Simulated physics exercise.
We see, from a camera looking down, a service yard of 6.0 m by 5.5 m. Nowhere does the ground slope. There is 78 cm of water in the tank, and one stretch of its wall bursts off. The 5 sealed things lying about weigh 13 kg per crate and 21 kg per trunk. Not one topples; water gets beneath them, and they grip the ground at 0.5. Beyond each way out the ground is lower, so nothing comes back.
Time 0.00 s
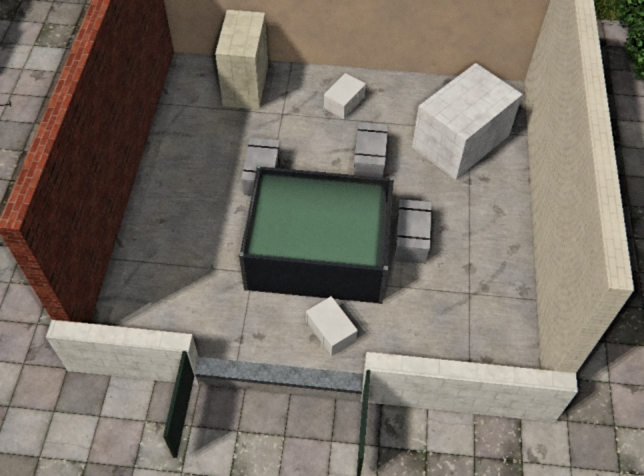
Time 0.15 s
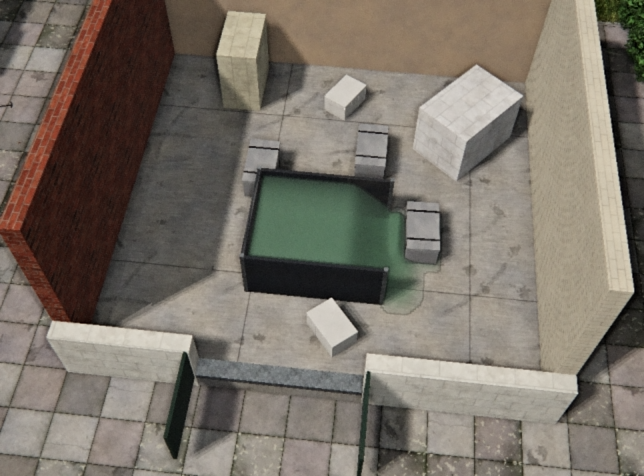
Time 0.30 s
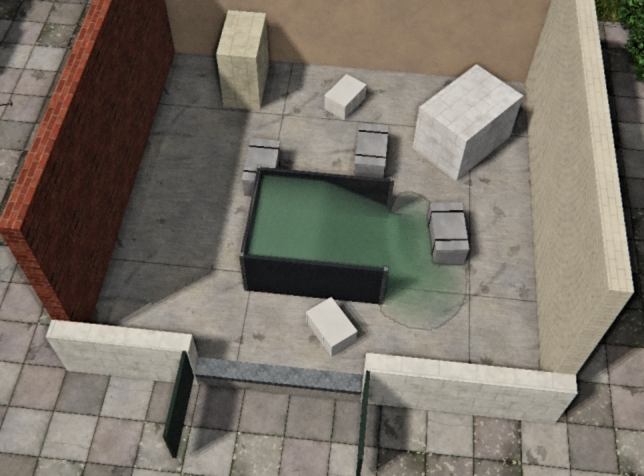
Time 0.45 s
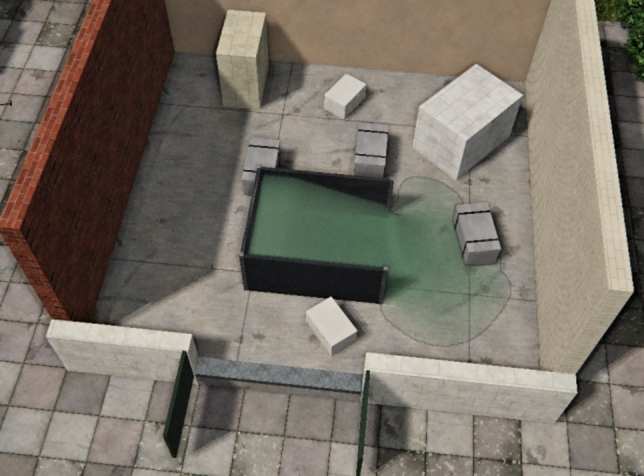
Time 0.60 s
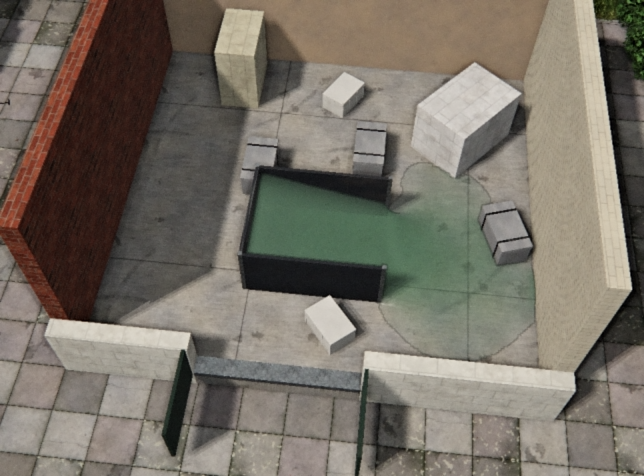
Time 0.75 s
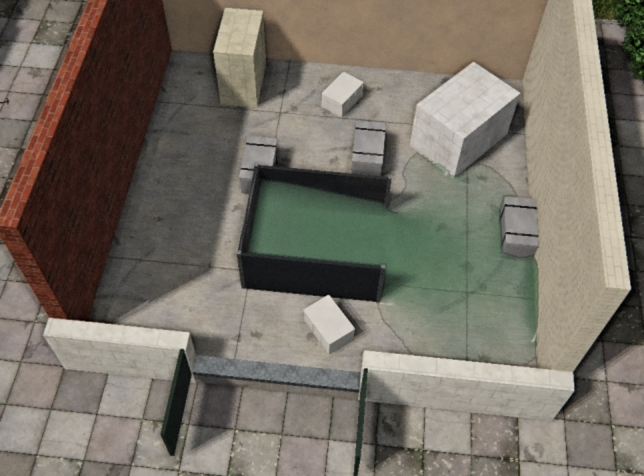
At the start, green water fills a dark rectangular tank in a walled yard, with pale and grey blocks standing around it. The tank's right side opens and water spreads across the paving, pushing the nearest grey block rightward until it sits by the right wall, while the other blocks stay put.
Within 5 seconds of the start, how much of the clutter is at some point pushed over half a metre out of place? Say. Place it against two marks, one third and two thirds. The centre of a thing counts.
Expect the count to work out to two thirds plus.
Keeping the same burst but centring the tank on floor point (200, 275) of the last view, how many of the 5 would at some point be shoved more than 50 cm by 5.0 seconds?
So the tally would be 4.
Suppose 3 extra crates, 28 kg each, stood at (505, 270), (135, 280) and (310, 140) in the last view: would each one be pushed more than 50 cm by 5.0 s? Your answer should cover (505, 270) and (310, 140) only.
Result in order: Exceeded; not exceeded.
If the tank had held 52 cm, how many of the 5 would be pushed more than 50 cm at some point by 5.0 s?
It would come to 2 of them.
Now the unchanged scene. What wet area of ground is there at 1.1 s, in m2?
I'd estimate close to 9.5 m2.
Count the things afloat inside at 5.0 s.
Total: 2.
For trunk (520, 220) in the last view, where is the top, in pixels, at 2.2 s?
Look for it near (520, 136).
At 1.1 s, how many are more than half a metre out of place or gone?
The answer is 1.
After 1.1 s 1 of 5 are over 50 cm from their spots; 1 afloat.
After 2.2 s 1 of 5 are over 50 cm from their spots; 1 afloat.
After 3.5 s 2 of 5 are over 50 cm from their spots; 1 afloat.
After 5.0 s 4 of 5 are over 50 cm from their spots, and 4 have been at some point; 2 afloat.
